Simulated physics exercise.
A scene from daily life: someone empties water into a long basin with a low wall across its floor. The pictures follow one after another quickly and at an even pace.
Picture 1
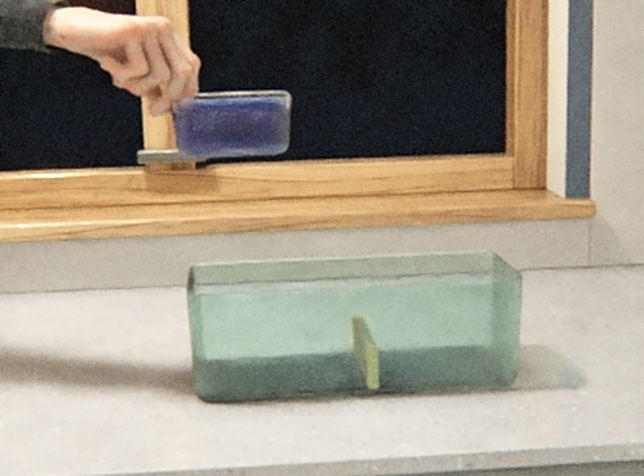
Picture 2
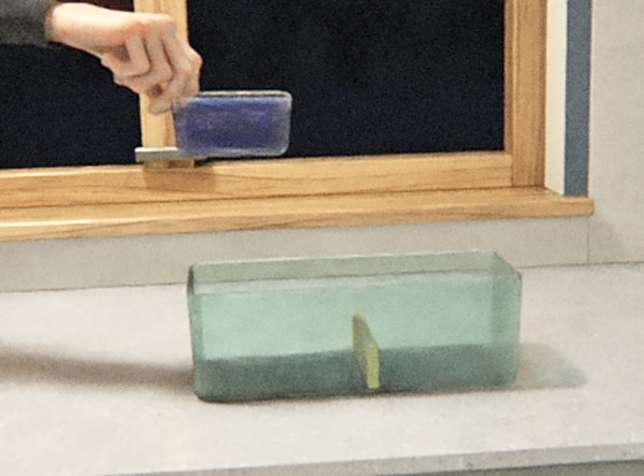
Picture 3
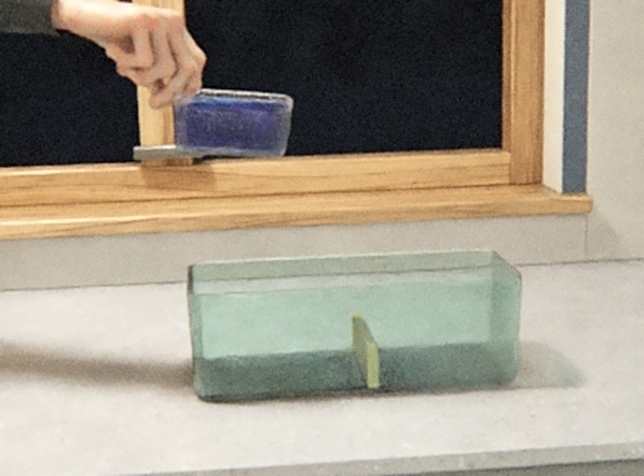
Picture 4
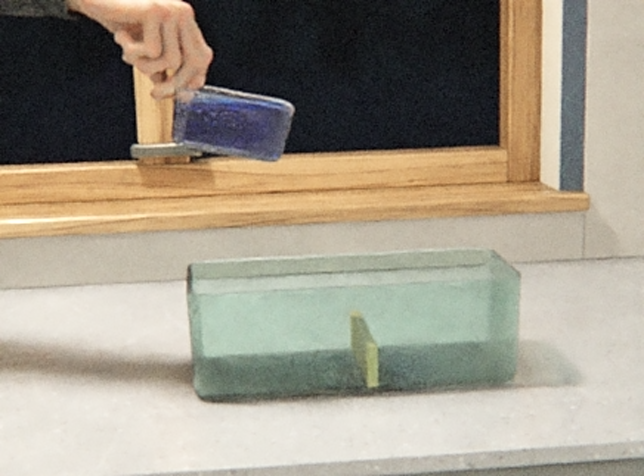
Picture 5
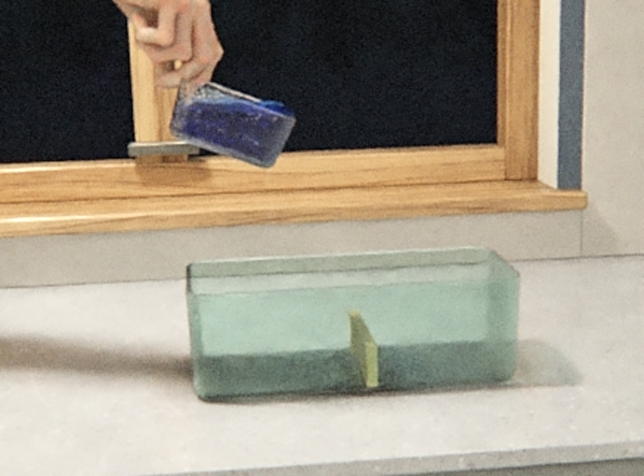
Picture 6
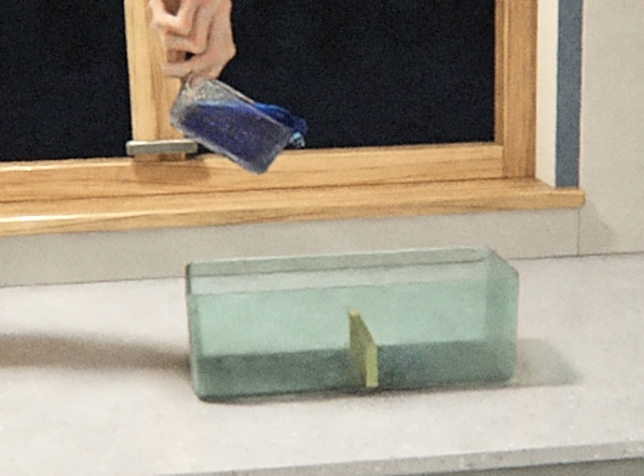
A hand at the upper left holds a small clear container of deep blue water level, then tilts it steadily down to the right until the water begins slipping over its lower edge. Below it, a long, pale green glass basin with a low yellowish wall across its floor sits on a light grey counter. Behind are a wood-framed window and dark panes, seen from the front and slightly above.
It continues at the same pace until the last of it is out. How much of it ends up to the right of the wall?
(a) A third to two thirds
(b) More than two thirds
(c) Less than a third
The answer is a.
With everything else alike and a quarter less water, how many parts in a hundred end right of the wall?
It should come out close to 15 per cent.
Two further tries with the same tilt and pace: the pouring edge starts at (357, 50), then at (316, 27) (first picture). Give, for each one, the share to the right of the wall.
Close to 85 in a hundred, and close to 75 in a hundred.
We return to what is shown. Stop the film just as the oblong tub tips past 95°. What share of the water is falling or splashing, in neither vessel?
It works out to about 40 percent.
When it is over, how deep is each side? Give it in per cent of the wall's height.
On the left roughly 20, on the right roughly 20.
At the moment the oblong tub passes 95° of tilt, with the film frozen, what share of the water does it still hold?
It still holds close to 10 per cent at that lean.
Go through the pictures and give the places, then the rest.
The first picture shows tilt 0°; pouring edge (288, 96); surface from (175, 106) to (286, 104); the long basin's rim runs from (189, 281) to (508, 266); the wall's top is at (364, 331).
The second picture shows tilt 1°; pouring edge (289, 97); surface from (176, 106) to (286, 103).
The third picture shows tilt 6°; pouring edge (290, 101); surface from (176, 105) to (287, 104).
The fourth picture shows tilt 13°; pouring edge (291, 108); surface from (177, 104) to (289, 105).
The fifth picture shows tilt 22°; pouring edge (291, 118); surface from (177, 105) to (289, 111); 3 per cent is over the edge.
The sixth picture shows tilt 33°; pouring edge (290, 129); surface from (175, 106) to (281, 117); 10 per cent is over the edge.
A moment on, the oblong tub is tipped on its side and 12 per cent is still to pour, 17 is left of the wall and 30 right of it.
Next, the oblong tub is tipped right over and 1 per cent is still to pour, 50 is left of the wall and 44 right of it.
Then the oblong tub is tipped right over and 0 per cent is still to pour, 54 is left of the wall and 45 right of it.
Later the oblong tub is tipped right over and 0 per cent is still to pour, 54 is left of the wall and 45 right of it.
At rest 54 per cent lies left of the wall, 45 right of it and 2 outside.
